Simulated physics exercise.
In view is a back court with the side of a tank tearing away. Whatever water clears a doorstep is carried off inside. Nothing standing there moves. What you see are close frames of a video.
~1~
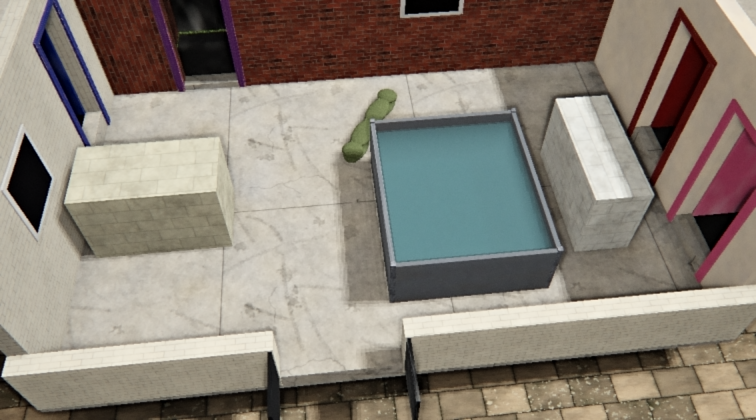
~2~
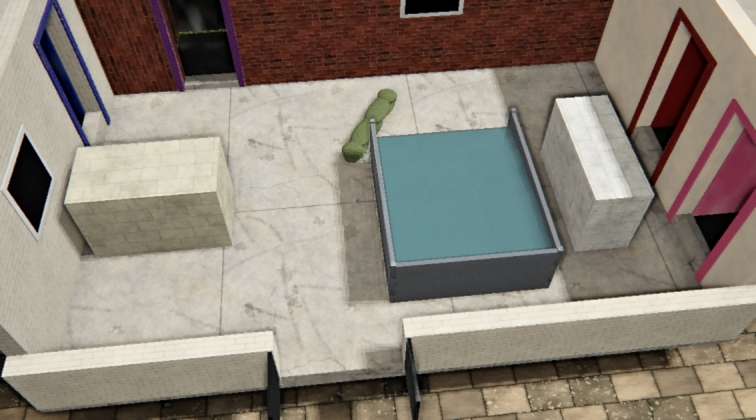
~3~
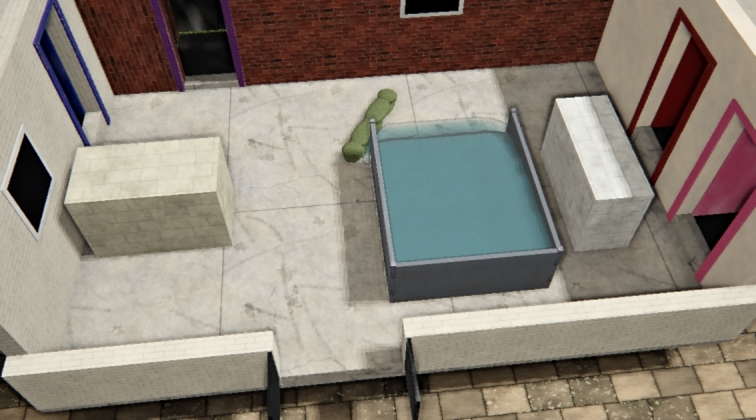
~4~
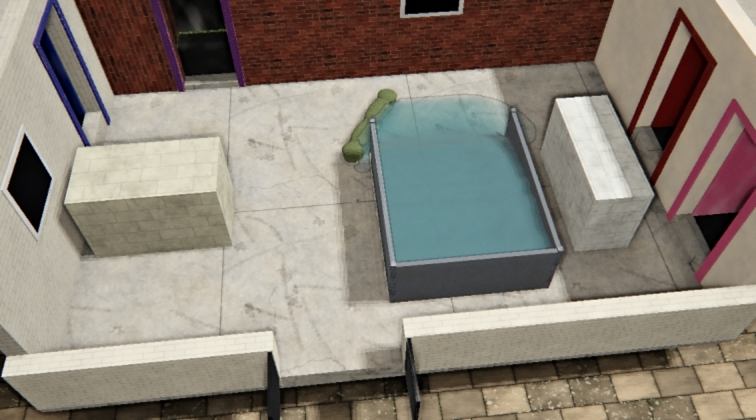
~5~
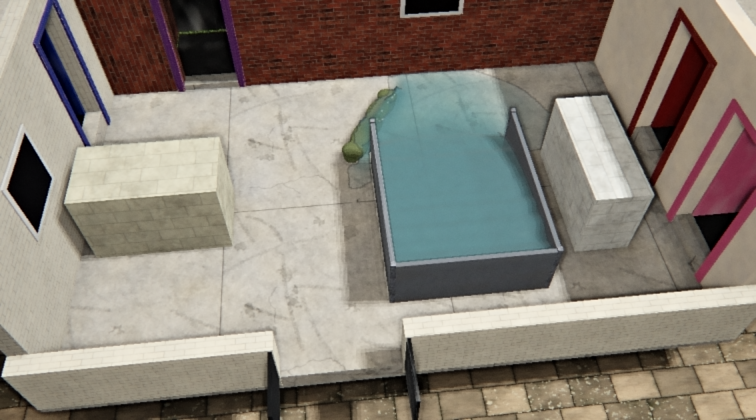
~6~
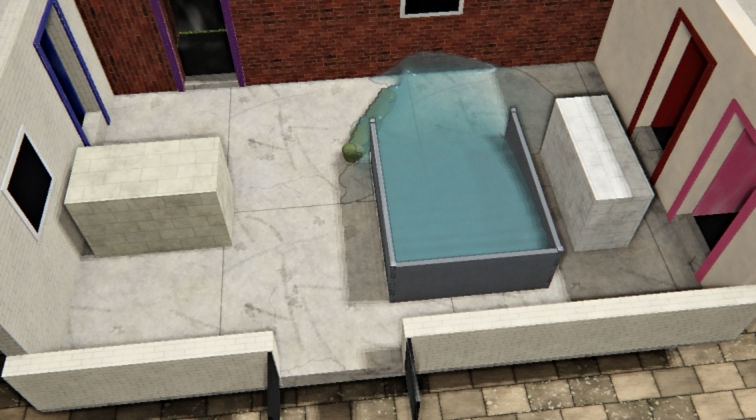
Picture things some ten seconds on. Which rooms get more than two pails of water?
At the end, I expect the red door to stay within two buckets; I expect the pink door to stay within two buckets; I expect the purple door to stay within two buckets; I expect the blue door to stay within two buckets.
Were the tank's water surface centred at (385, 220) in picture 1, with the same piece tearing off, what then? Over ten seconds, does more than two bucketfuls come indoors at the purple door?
Result for purple door: It tops the limit.
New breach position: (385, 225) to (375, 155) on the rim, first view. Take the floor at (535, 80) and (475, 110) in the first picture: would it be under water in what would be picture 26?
Order as given: Unwetted, then unwetted.
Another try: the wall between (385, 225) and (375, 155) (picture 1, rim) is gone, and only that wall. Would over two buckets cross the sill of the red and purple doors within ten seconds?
Then: Red stays under; purple passes that mark.
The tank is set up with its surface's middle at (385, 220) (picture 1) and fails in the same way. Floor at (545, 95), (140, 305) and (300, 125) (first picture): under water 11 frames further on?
In that order: Reached by the flood, not reached, reached by the flood.
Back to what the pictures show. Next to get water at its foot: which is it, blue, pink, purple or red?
Go with the purple one.
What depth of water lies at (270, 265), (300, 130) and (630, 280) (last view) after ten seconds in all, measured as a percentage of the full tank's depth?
First spot 8 %, second 6 %, third 12 %.
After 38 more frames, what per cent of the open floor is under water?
Roughly 90 %.
A moment on, water covers 25 % of the floor; the red door not reached, the pink door not reached, the purple door not reached, the blue door not reached.
Next, water covers 35 % of the floor; the red door wet at the sill, nothing in, the pink door not reached, the purple door wet at the sill, nothing in, the blue door not reached.
Then, water covers 65 % of the floor; the red door wet at the sill, nothing in, the pink door wet at the sill, nothing in, the purple door wet at the sill, nothing in, the blue door wet at the sill, nothing in.
Later, water covers 90 % of the floor; the red door wet at the sill, nothing in, the pink door under two buckets in, the purple door wet at the sill, nothing in, the blue door wet at the sill, nothing in.
In the end, water covers 95 % of the floor; the red door wet at the sill, nothing in, the pink door under two buckets in, the purple door under two buckets in, the blue door wet at the sill, nothing in.
